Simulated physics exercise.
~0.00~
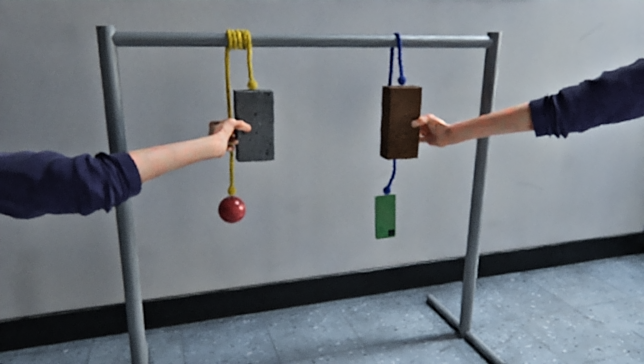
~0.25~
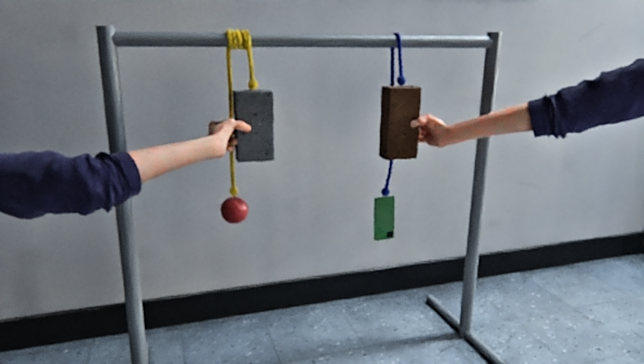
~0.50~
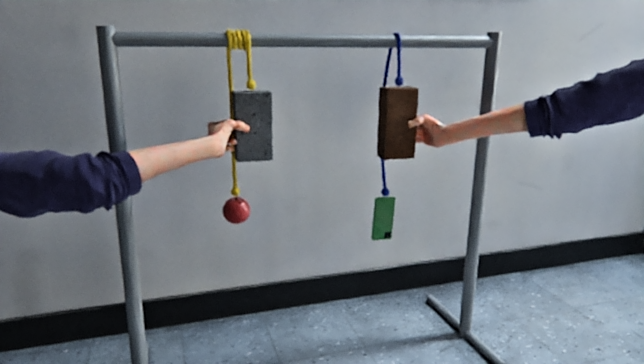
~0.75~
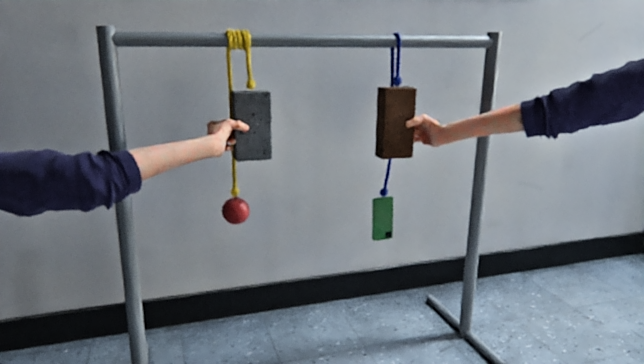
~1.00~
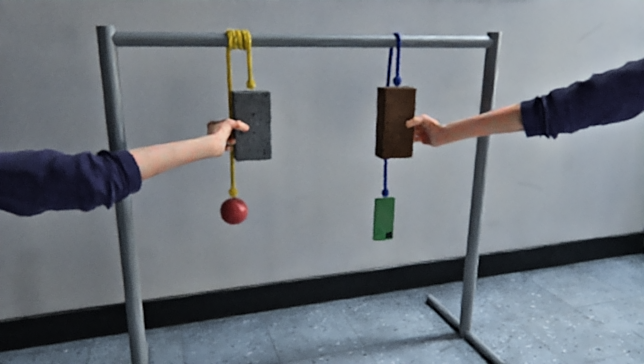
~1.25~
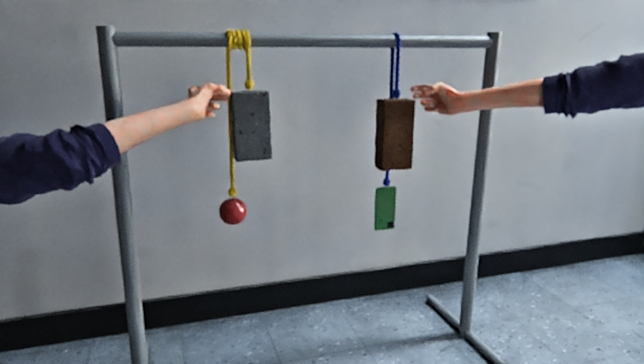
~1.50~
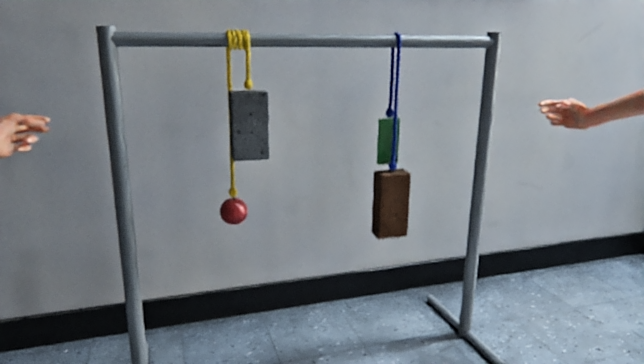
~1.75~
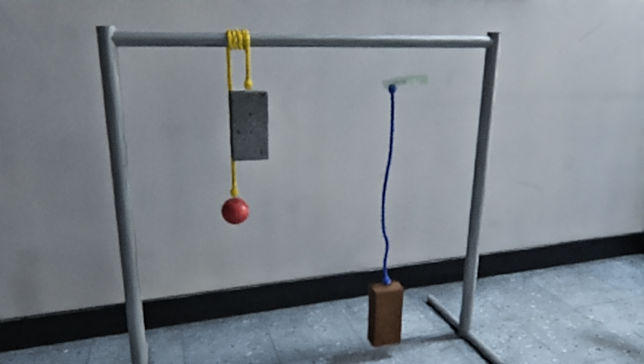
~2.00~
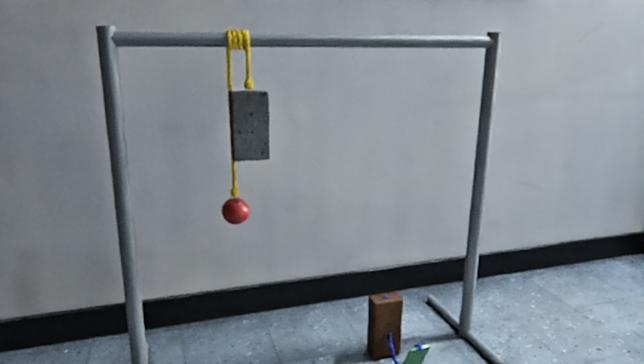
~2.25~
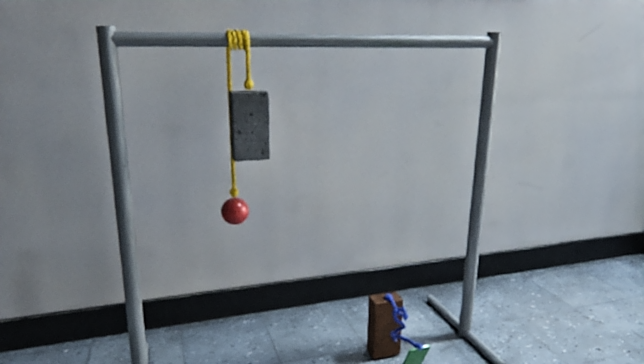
At the start, two hands hold a gray paver and a brown brick beneath a metal rail, with a red ball on the end of the paver's yellow rope and a green phone-like object on the brick's blue rope. The yellow rope is wrapped several times around the rail, while the blue one simply passes over it. The hands let go and draw back. The brick drops, pulling the green object up and over the rail. The brick lands on the floor, and the green object falls beside it with the blue rope, while the paver and ball stay hanging.
